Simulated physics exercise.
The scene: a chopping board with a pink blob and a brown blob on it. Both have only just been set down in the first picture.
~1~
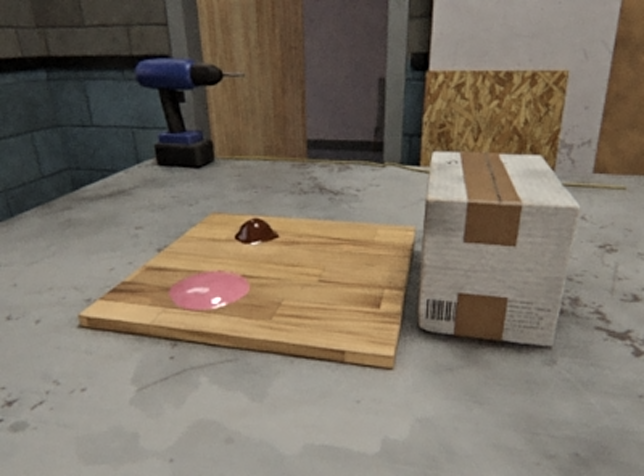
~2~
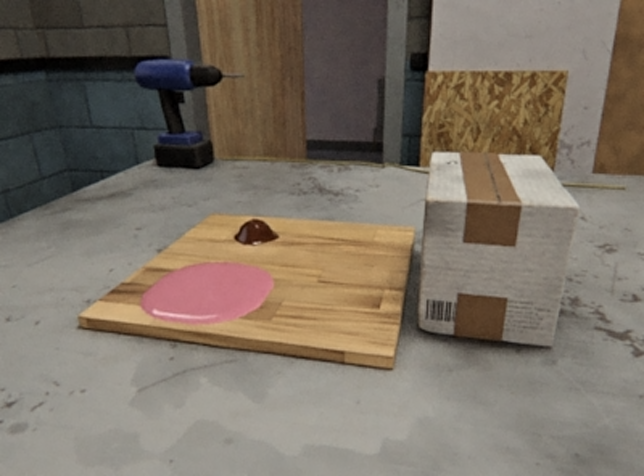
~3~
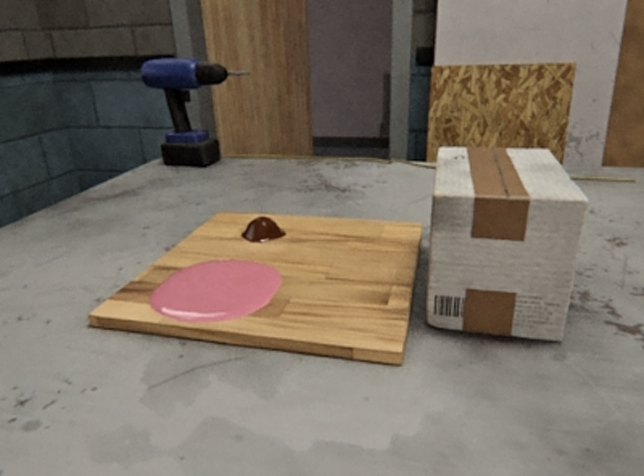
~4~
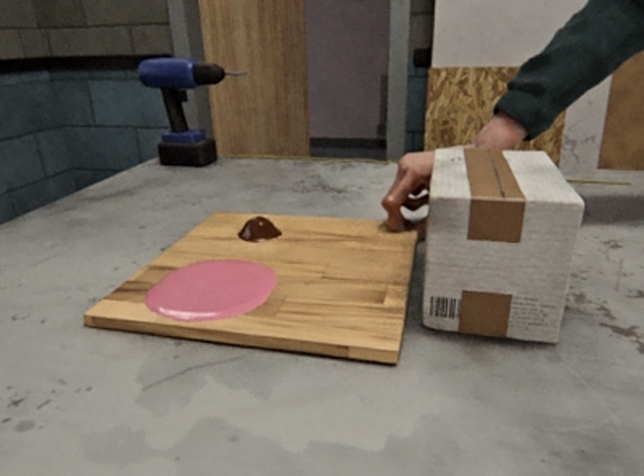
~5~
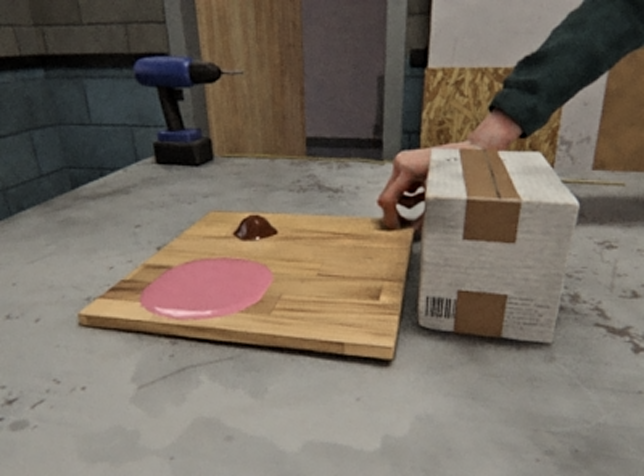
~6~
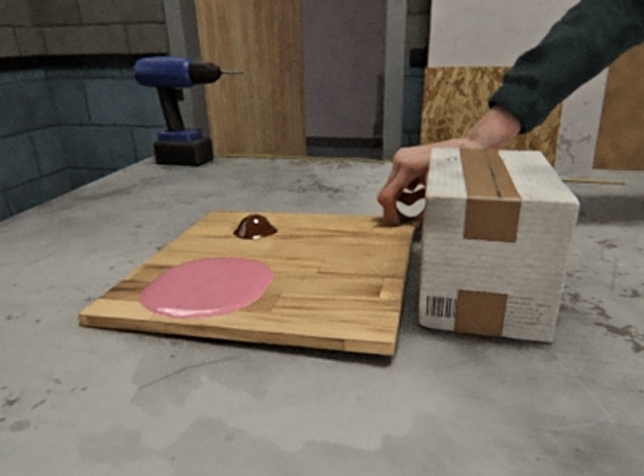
On a grey tabletop in a workshop, a chopping board holding a pink blob and a small brown blob lies beside a white box. The pink blob spreads into a wide, thin puddle while the brown one stays heaped. A hand then reaches in behind the box and slightly raises the board's right end.
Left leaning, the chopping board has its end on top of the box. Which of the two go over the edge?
The pink blob leaves the surface; the brown blob stays on the surface.
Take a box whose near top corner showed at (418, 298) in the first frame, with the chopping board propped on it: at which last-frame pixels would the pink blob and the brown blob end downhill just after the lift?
At (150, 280), and at (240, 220).
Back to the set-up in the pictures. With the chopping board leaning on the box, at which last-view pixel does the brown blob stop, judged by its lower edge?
Roughly at (224, 206).
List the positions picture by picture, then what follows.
The chopping board lies flat; pink blob (209, 285) a low mound; brown blob (256, 227) a tall heap; box (491, 275), in the first picture.
They settle; pink blob (209, 289) spread thin; brown blob (256, 228) a tall heap, in the second picture.
At rest; pink blob (218, 287) spread thin; brown blob (263, 225) a tall heap, in the third picture.
A hand takes the end; pink blob (214, 286) spread thin; brown blob (259, 225) a tall heap, in the fourth picture.
The end is rising; pink blob (208, 284) spread thin; brown blob (255, 224) a tall heap, in the fifth picture.
The chopping board slopes by about 2°; pink blob (208, 283) spread thin; brown blob (255, 222) a tall heap; box (490, 271), in the sixth picture.
Next, slope about 29°; the pink blob is dripping off the low end; the brown blob has not moved.
After that, the pink blob is dripping off the low end; the brown blob has not moved.
Finally, slope about 29°; the pink blob is dripping off the low end; the brown blob has not moved.
